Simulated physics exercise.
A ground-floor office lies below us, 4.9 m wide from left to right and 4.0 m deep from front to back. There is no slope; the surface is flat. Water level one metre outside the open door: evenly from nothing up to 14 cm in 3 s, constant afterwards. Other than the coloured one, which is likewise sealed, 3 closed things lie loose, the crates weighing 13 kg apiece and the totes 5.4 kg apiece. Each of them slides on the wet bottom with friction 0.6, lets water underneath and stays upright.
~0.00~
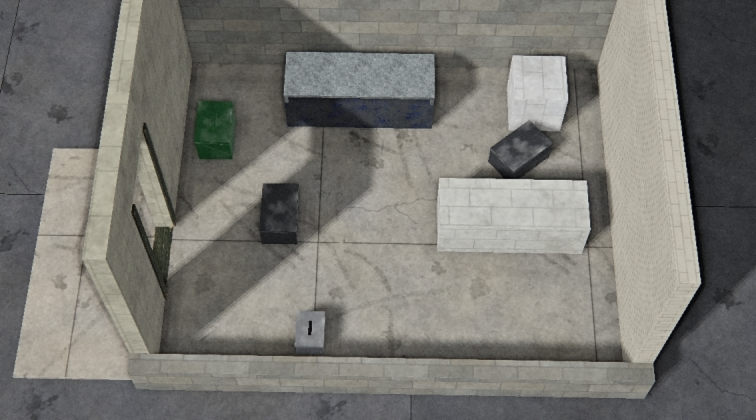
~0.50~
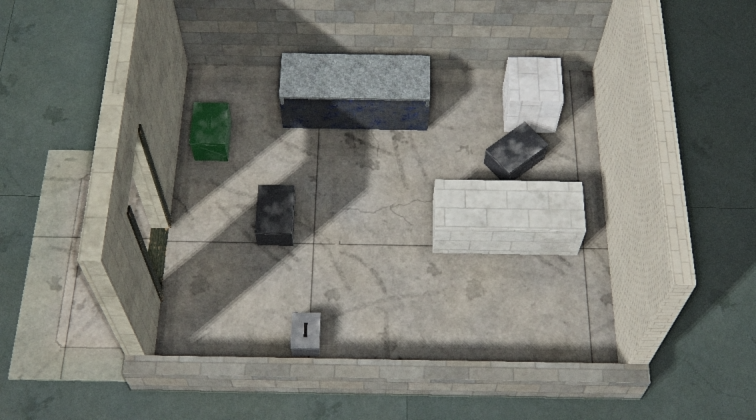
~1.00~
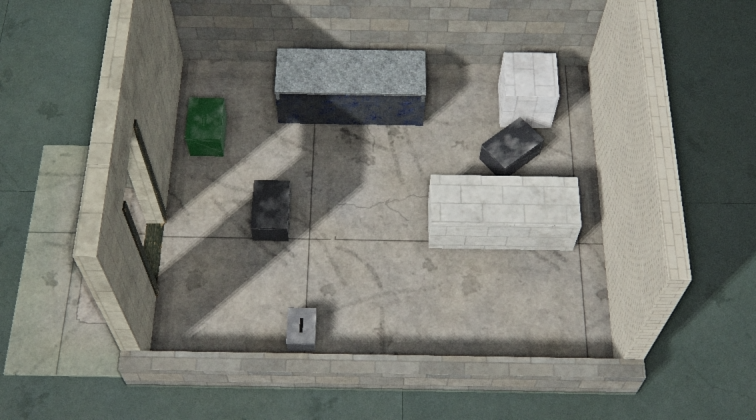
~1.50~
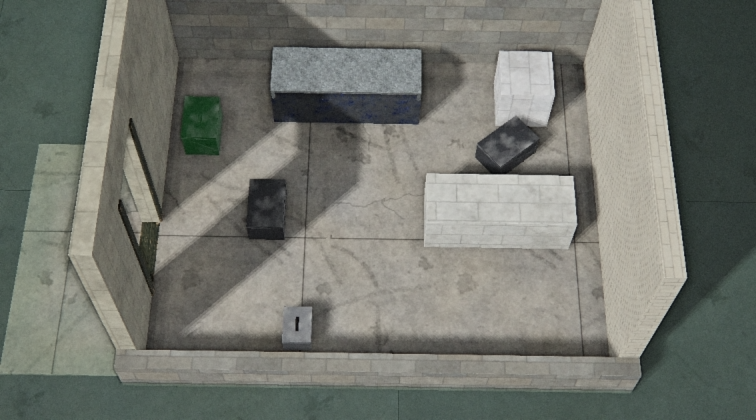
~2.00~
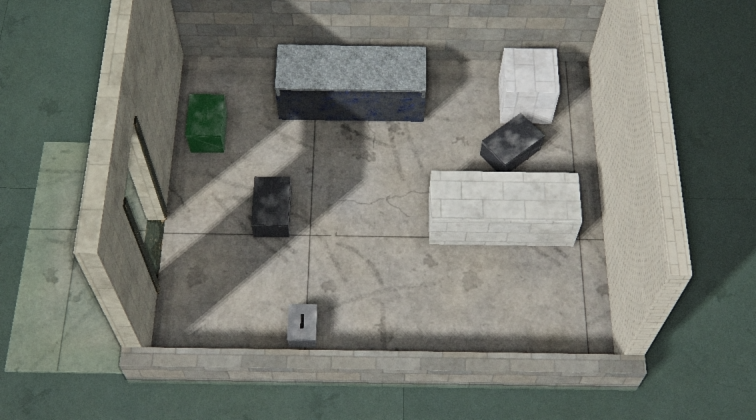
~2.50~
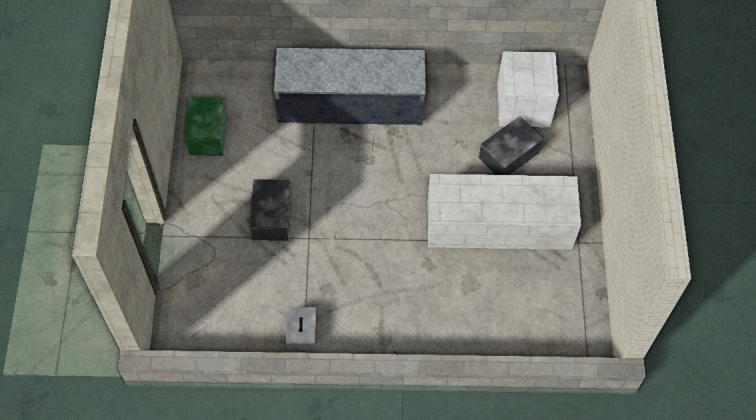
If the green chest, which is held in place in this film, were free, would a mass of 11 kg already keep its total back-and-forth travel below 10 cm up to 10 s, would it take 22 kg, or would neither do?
The lighter mass suffices.
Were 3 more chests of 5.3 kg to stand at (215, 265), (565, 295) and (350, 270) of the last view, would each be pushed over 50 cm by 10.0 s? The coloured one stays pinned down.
Listed in order, they go over the bar, beneath the bar, over the bar.
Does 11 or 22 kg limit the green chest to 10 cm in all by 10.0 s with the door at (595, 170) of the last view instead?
With that change, the lighter one suffices.
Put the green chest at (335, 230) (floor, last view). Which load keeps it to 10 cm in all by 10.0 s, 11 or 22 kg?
Short answer: Any load.
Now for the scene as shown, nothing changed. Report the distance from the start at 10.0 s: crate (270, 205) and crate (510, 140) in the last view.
20 cm and 0 cm respectively.
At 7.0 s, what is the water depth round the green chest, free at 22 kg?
About 1 cm.
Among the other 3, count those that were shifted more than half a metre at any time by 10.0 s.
Total: 1.
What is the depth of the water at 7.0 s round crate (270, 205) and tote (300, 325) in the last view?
Close to 3 and 4 centimetres.
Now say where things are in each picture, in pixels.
In the first frame, the green chest at (214, 121), on the bottom; water covers 0.0 m2; 0 of 4 have shifted.
In the second frame, the green chest at (209, 123) rests on the ground; 0.0 m2 under water; 0 of 4 have shifted.
In the third frame, the green chest at (205, 118), on the bottom; 0.0 m2 under water; 0 of 4 have shifted.
In the fourth frame, the green chest at (200, 117) rests on the ground; water covers 0.0 m2; 0 of 4 have shifted.
In the fifth frame, the green chest at (205, 114), on the bottom; water covers 0.0 m2; 0 of 4 have shifted.
In the sixth frame, the green chest at (204, 117), on the bottom; water covers 0.3 m2; 0 of 4 have shifted.
After 3.5 s the green chest would be 0 cm from its start with 11 kg and 0 cm from its start with 22 kg; 0 cm of water round it then.
After 4.5 s the green chest would be 0 cm from its start with 11 kg and 0 cm from its start with 22 kg; 1 cm of water round it then.
After 7.0 s the green chest would be 0 cm from its start with 11 kg and 0 cm from its start with 22 kg; 1 cm of water round it then.
After 10.0 s the green chest would be 0 cm from its start with 11 kg and 0 cm from its start with 22 kg; 3 cm of water round it then.
